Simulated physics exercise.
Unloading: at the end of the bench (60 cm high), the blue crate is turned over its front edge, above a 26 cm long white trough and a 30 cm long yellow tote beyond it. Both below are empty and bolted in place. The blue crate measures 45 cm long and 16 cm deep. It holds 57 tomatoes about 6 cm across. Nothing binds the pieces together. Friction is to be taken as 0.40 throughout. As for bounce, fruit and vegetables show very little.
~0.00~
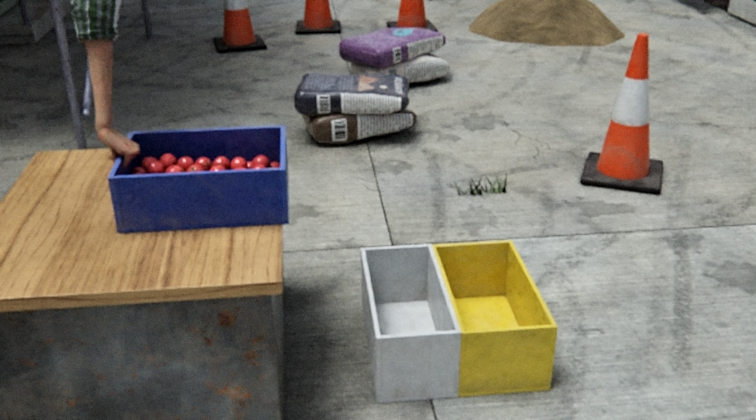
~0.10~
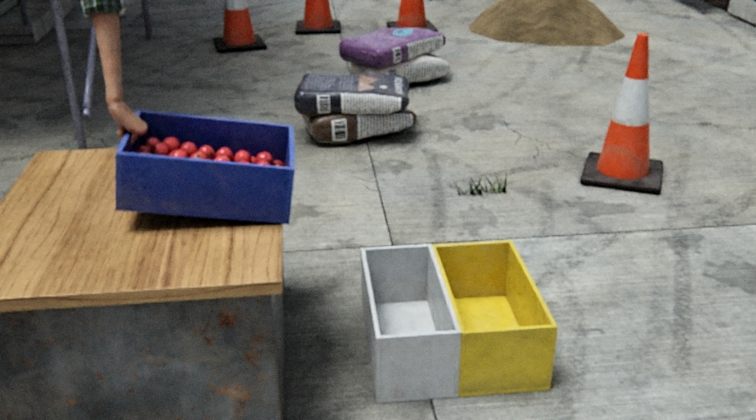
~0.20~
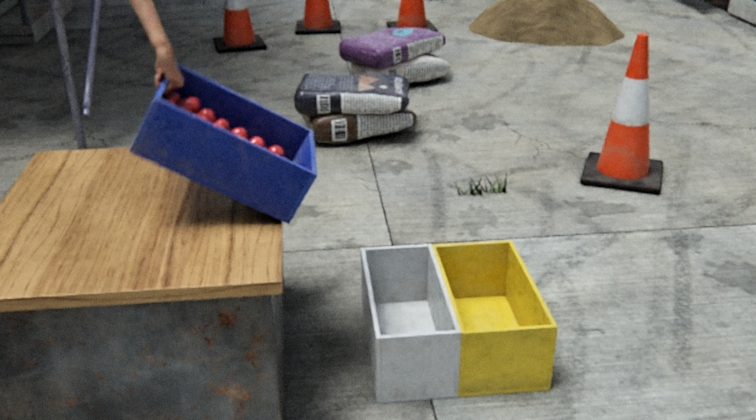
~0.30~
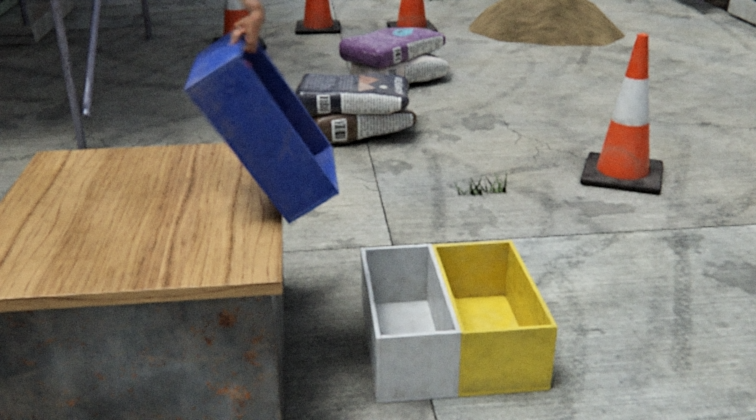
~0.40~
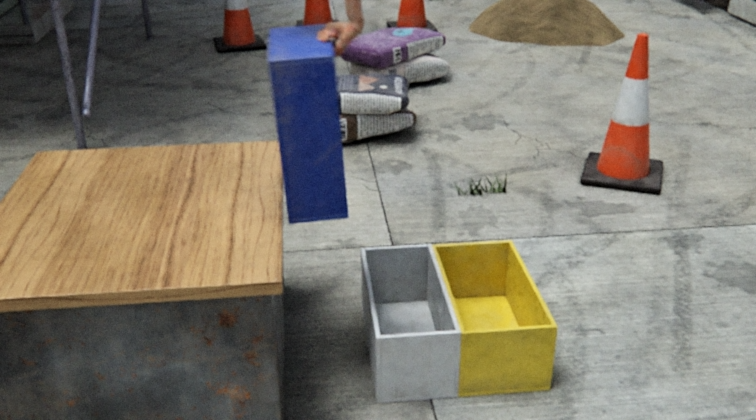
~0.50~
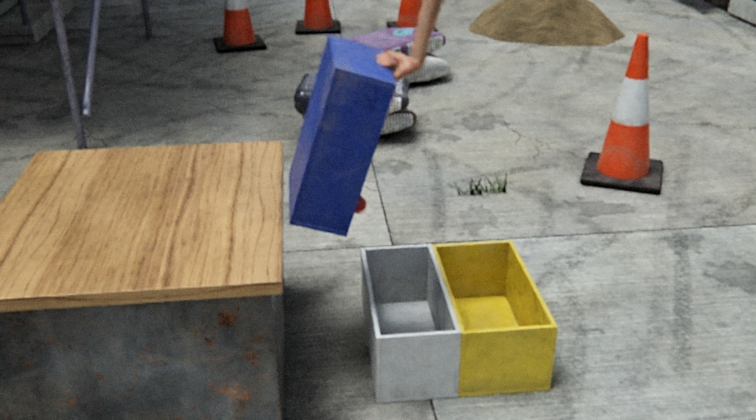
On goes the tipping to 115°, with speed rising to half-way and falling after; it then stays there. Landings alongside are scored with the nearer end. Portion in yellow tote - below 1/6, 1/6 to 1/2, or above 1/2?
It's going to be in the sixth-to-half range.
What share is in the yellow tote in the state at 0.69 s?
Roughly 0 percent.
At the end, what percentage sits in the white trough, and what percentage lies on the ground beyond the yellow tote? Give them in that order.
I'd put it at about 50 percent, then about 20 percent.
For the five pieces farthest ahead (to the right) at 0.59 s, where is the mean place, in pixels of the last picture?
They are centred near (445, 131).
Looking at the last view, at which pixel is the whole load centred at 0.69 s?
At roughly (435, 237).
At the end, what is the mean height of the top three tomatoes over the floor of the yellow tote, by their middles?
About 8 cm.
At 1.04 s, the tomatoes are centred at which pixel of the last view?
The middle lies close to (429, 332).
After 0.59 s, tilt 115°; 13 still in the blue crate and 44 in the air.
After 0.69 s, tilt 115°; 5 still in the blue crate, 2 in the white trough and 50 in the air.
After 0.85 s, tilt 115°; 20 in the white trough, 17 in the yellow tote, 8 on the ground beyond the yellow tote and 12 in the air.
When it is over (at 1.04 s), 28 in the white trough, 17 in the yellow tote, 1 on the ground short of the white trough and 11 on the ground beyond the yellow tote. Asked share, 17 of 57, 30 per cent.
